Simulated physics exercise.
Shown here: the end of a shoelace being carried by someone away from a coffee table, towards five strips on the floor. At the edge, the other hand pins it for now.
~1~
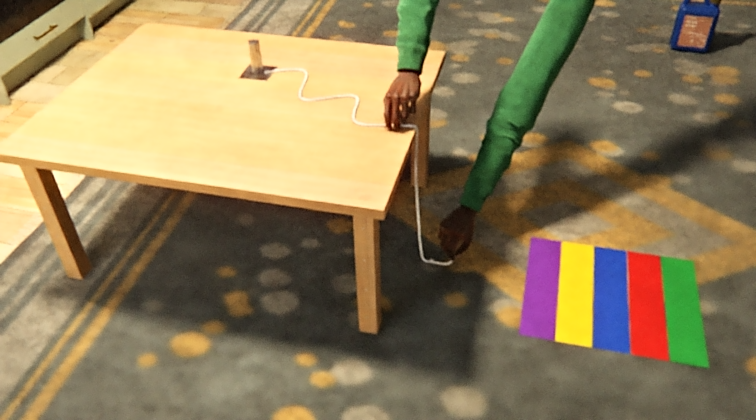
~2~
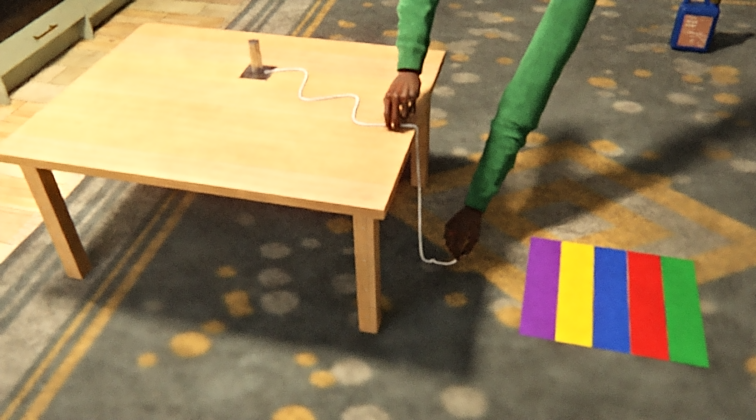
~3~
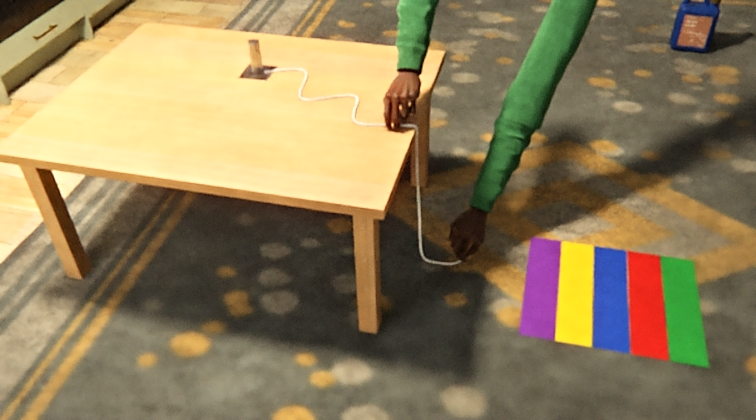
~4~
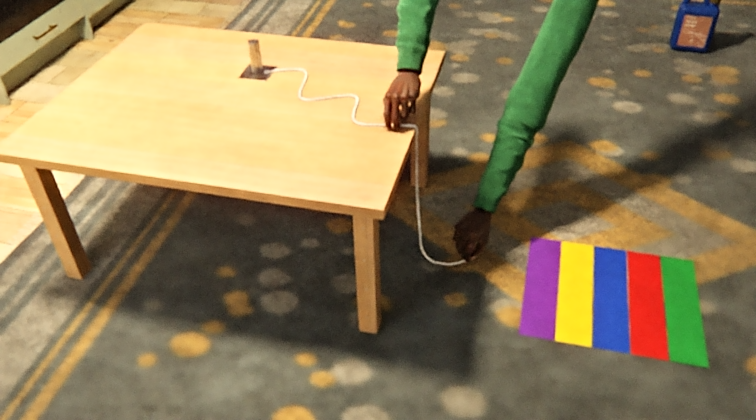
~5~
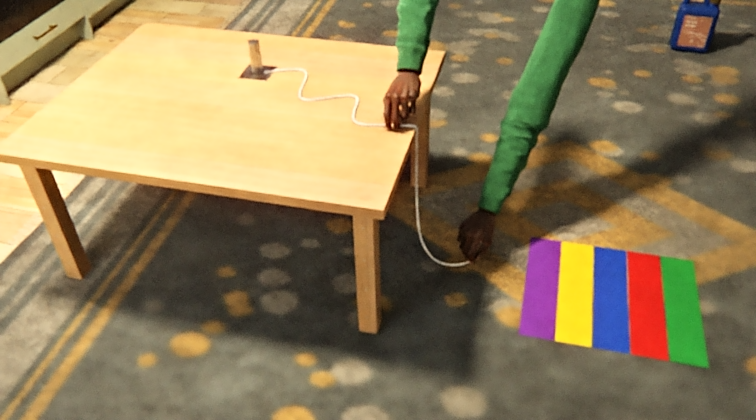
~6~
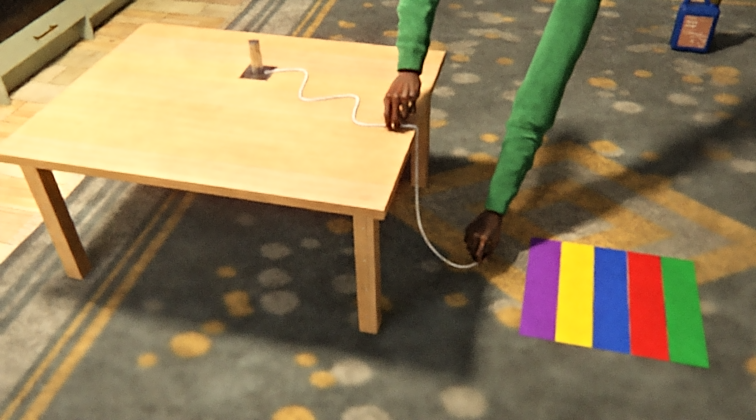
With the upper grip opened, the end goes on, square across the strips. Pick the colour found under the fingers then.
Red is under them.
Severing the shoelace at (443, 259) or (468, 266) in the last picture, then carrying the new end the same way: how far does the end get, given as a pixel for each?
It would be at (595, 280) in the first case and at (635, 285) in the second.
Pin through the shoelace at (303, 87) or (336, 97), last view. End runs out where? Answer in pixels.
Per try (px, approx.): (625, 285); (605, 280).
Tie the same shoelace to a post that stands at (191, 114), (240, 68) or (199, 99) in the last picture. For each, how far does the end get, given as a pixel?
Try 1 about (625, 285), try 2 about (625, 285), try 3 about (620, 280).
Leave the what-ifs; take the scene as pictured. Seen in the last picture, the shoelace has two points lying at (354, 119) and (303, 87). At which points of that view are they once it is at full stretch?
(436, 123) for the first, (328, 87) for the second.
A little later, end near (592, 278); over yellow.
Next, end near (634, 285); over red.
When it is tight, end near (660, 289); over red. Over red.
